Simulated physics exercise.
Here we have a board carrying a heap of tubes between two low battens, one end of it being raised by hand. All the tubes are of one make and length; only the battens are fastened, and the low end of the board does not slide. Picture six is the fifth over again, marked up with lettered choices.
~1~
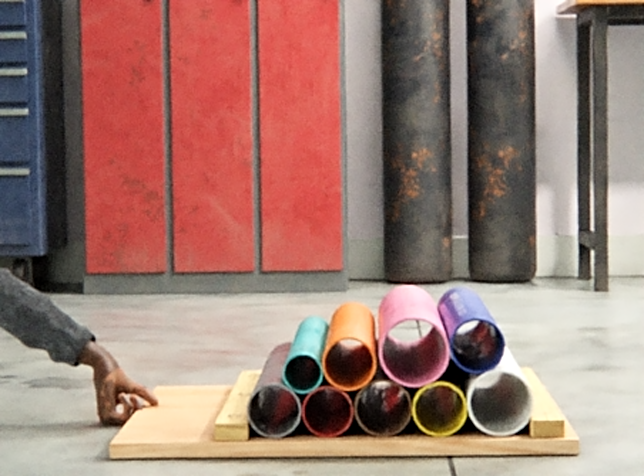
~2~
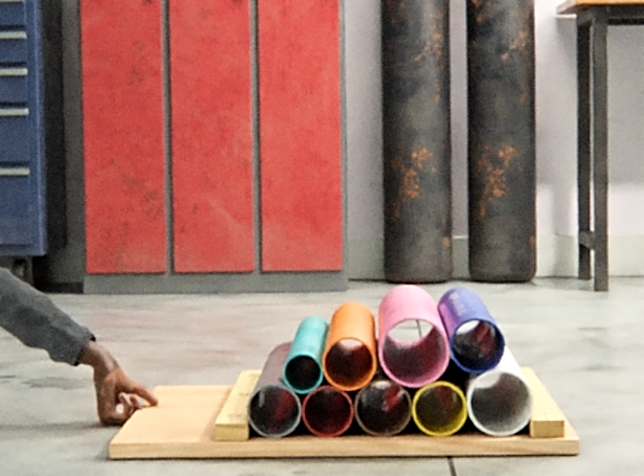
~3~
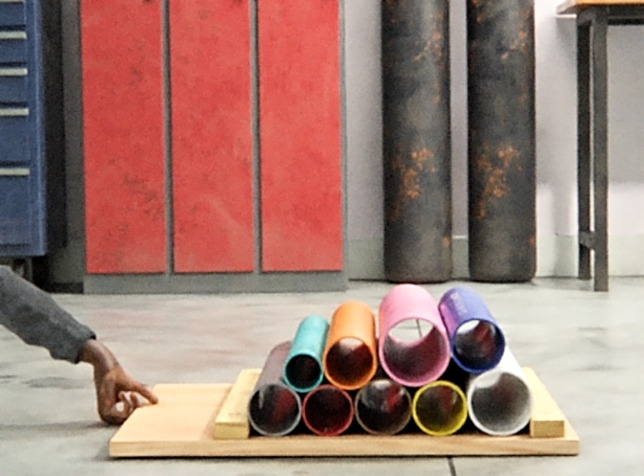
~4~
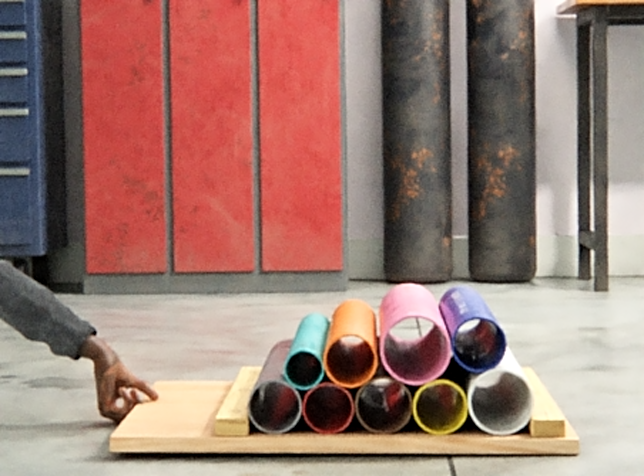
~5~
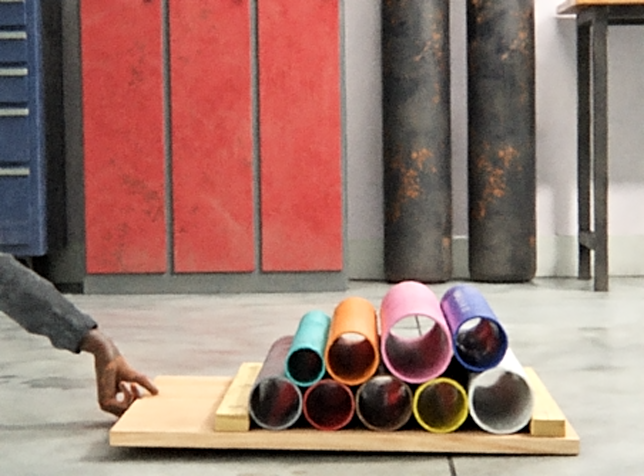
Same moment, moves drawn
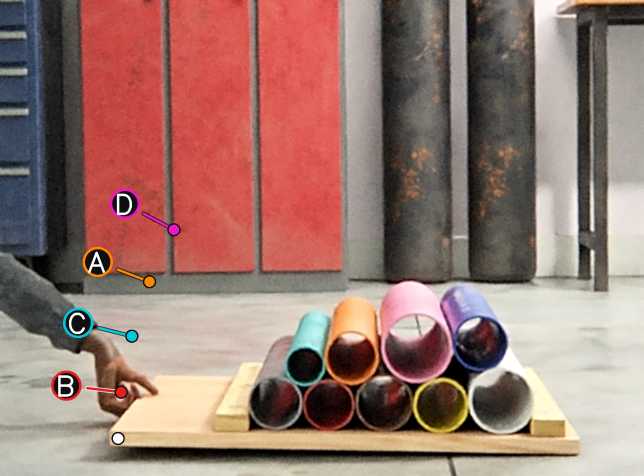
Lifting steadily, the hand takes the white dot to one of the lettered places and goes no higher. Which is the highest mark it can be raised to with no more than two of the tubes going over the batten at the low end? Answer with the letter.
Up to D.
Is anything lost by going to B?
No.
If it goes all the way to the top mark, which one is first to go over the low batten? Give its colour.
First is the blue one.
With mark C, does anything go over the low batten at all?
At C: No.
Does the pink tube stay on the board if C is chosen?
Yes.
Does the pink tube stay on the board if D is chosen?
No.
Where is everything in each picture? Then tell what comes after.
Board (346, 409); grey tube (274, 411); red tube (328, 411), in the first frame.
Red tube (328, 411); brown tube (383, 408), in the second frame.
Board (346, 408); grey tube (274, 409); pink tube (415, 351), in the third frame.
Board (346, 406); grey tube (275, 406); red tube (328, 408), in the fourth frame.
Board (347, 403); grey tube (275, 402); red tube (329, 405), in the fifth frame.
On the marked copy, A at (150, 282); B at (121, 392); C at (132, 336); D at (174, 230); the white dot at (118, 439).
Taking D. A third of the way, board at 17°.
Two thirds of the way, board at 29°.
When it is over, board at 29°, two over the low batten (pink, blue).
As for the rest, A one over the low batten (blue); B none over the low batten; C none over the low batten.
